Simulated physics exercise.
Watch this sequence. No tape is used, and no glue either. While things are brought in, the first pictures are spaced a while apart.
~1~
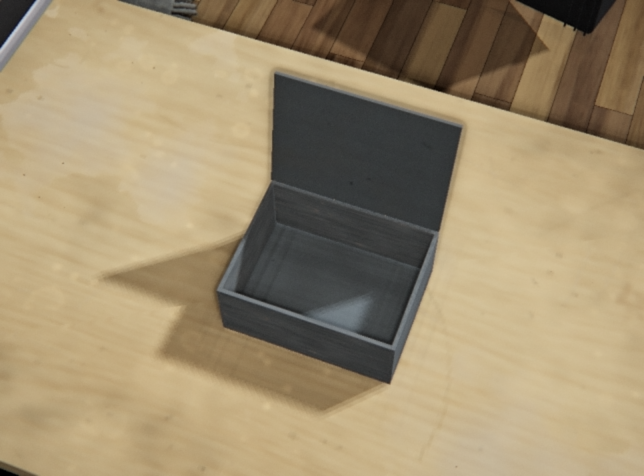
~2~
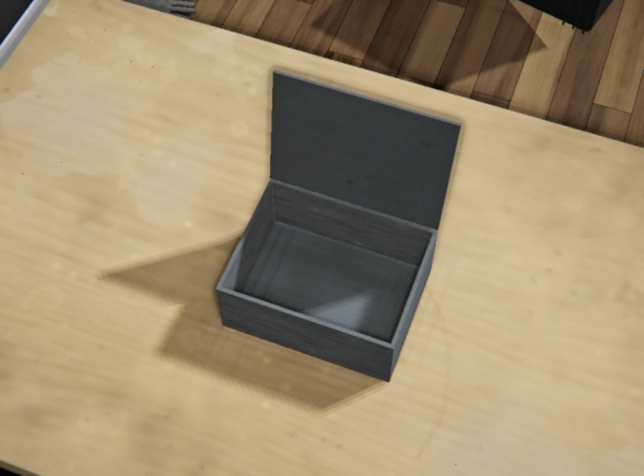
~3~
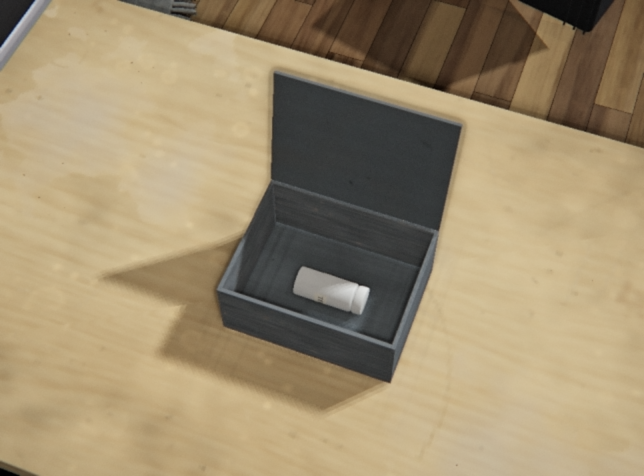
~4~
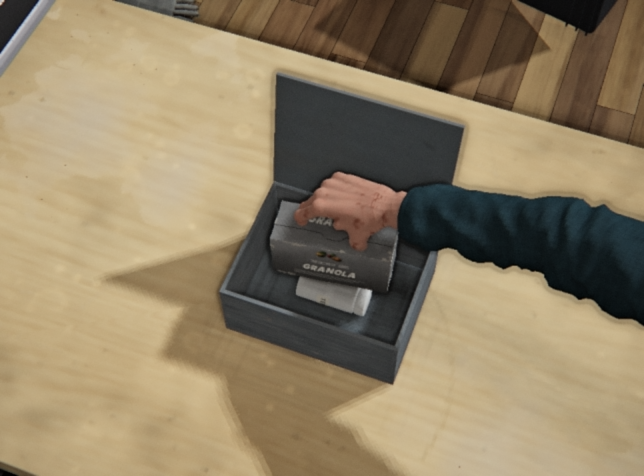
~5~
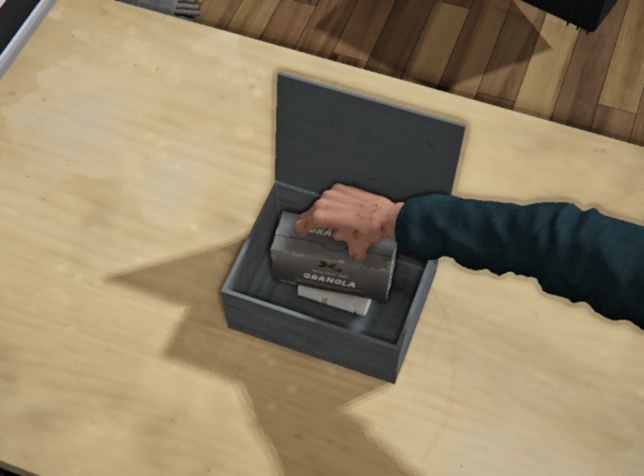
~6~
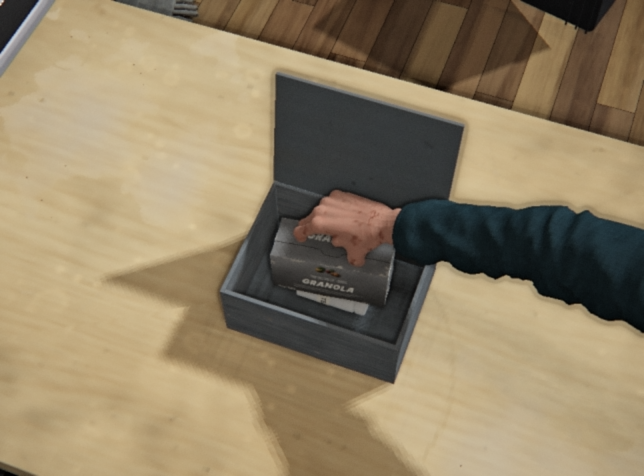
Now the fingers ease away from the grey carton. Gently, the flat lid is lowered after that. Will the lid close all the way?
Yes.
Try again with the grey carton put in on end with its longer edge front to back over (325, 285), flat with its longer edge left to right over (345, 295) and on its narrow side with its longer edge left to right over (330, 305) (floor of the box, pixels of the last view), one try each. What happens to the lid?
The first time it is kept open, the next time it goes down completely, and the last time it goes down completely.
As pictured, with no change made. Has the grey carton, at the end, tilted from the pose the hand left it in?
Result: It leans over.
Then, 0.40 s past the last view, grey carton on its side near (342, 260); white shaker displaced a little.
Then, 1.40 s past the last view, lid 76° above the rim; grey carton on its side near (342, 261); white shaker displaced about its own width.
Then, 1.70 s past the last view, lid 46° above the rim; grey carton on its side near (342, 261); white shaker displaced about its own width.
Then, 1.90 s past the last view, lid 16° above the rim; grey carton on its side near (342, 261); white shaker displaced about its own width.
Finally, lid shut; down or leaning hard in the box, grey carton; moved from the start, white shaker. Final places as the last picture's camera would see them, grey carton near (342, 261).
